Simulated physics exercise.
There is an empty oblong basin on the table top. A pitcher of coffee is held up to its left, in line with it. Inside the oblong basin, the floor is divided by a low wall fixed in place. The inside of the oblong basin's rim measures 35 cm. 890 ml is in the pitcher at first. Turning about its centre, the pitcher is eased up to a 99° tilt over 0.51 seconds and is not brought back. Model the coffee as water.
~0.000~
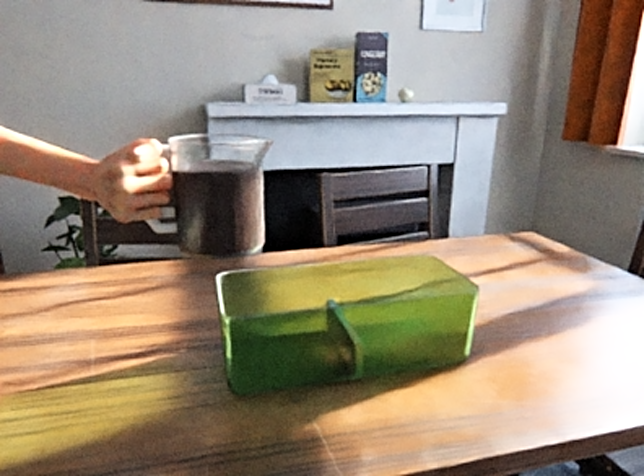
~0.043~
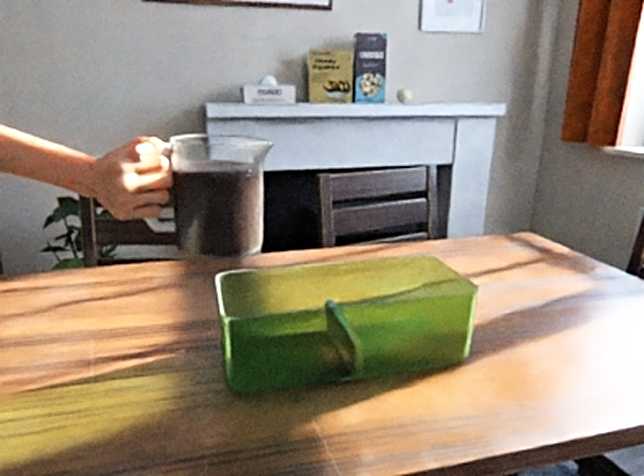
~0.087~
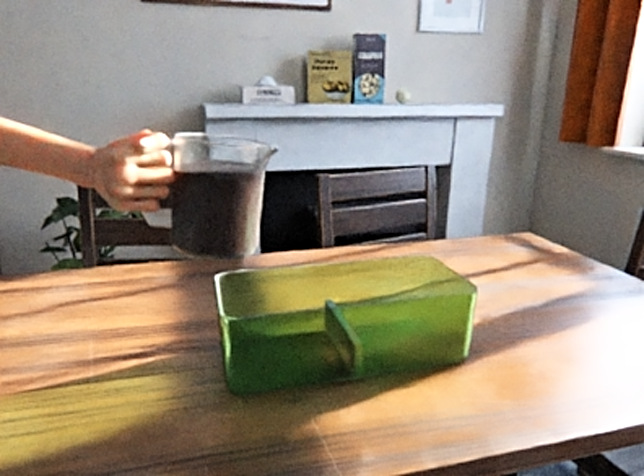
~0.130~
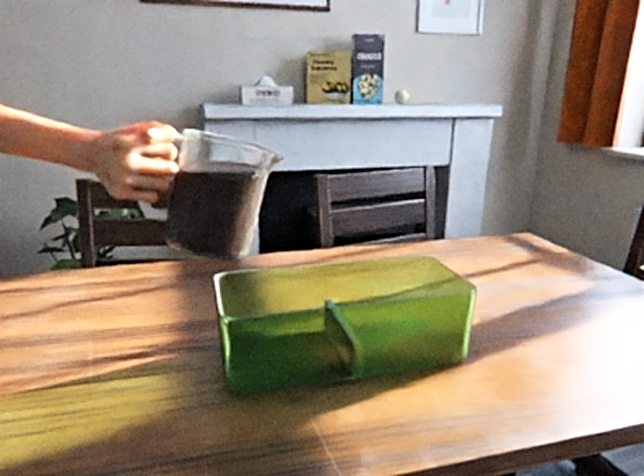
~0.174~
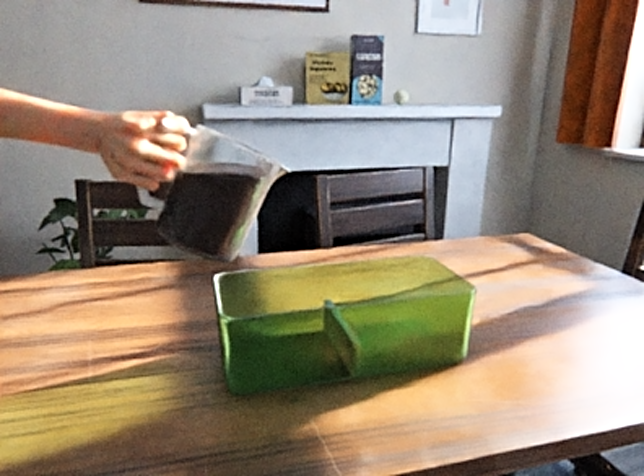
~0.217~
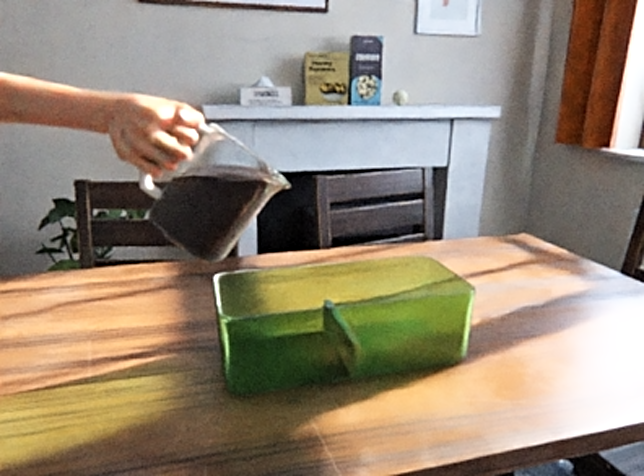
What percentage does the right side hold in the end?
About 10 per cent.
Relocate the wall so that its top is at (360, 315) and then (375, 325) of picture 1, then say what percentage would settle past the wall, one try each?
0 % and 10 %.
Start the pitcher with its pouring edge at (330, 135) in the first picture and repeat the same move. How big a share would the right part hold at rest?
Then I'd expect something near 90 per cent.
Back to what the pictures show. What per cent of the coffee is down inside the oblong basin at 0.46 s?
Around 12 percent.
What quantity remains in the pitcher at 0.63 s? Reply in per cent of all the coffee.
Some 28 per cent.
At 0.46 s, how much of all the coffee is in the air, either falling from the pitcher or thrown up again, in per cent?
Near 22 per cent at that moment.
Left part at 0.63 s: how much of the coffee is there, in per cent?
I'd say near 50 percent.
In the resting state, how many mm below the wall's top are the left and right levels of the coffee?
Left 20 mm, right 46 mm.
By 0.46 s the tilt is 96° and 66 per cent is still to pour, 11 is left of the wall and 0 right of it.
By 0.63 s the tilt is 99° and 28 per cent is still to pour, 50 is left of the wall and 1 right of it.
By 0.81 s the tilt is 99° and 11 per cent is still to pour, 68 is left of the wall and 9 right of it.
By 1.01 s the tilt is 99° and 3 per cent is still to pour, 79 is left of the wall and 9 right of it.
At rest 84 per cent lies left of the wall, 10 right of it and 6 outside.
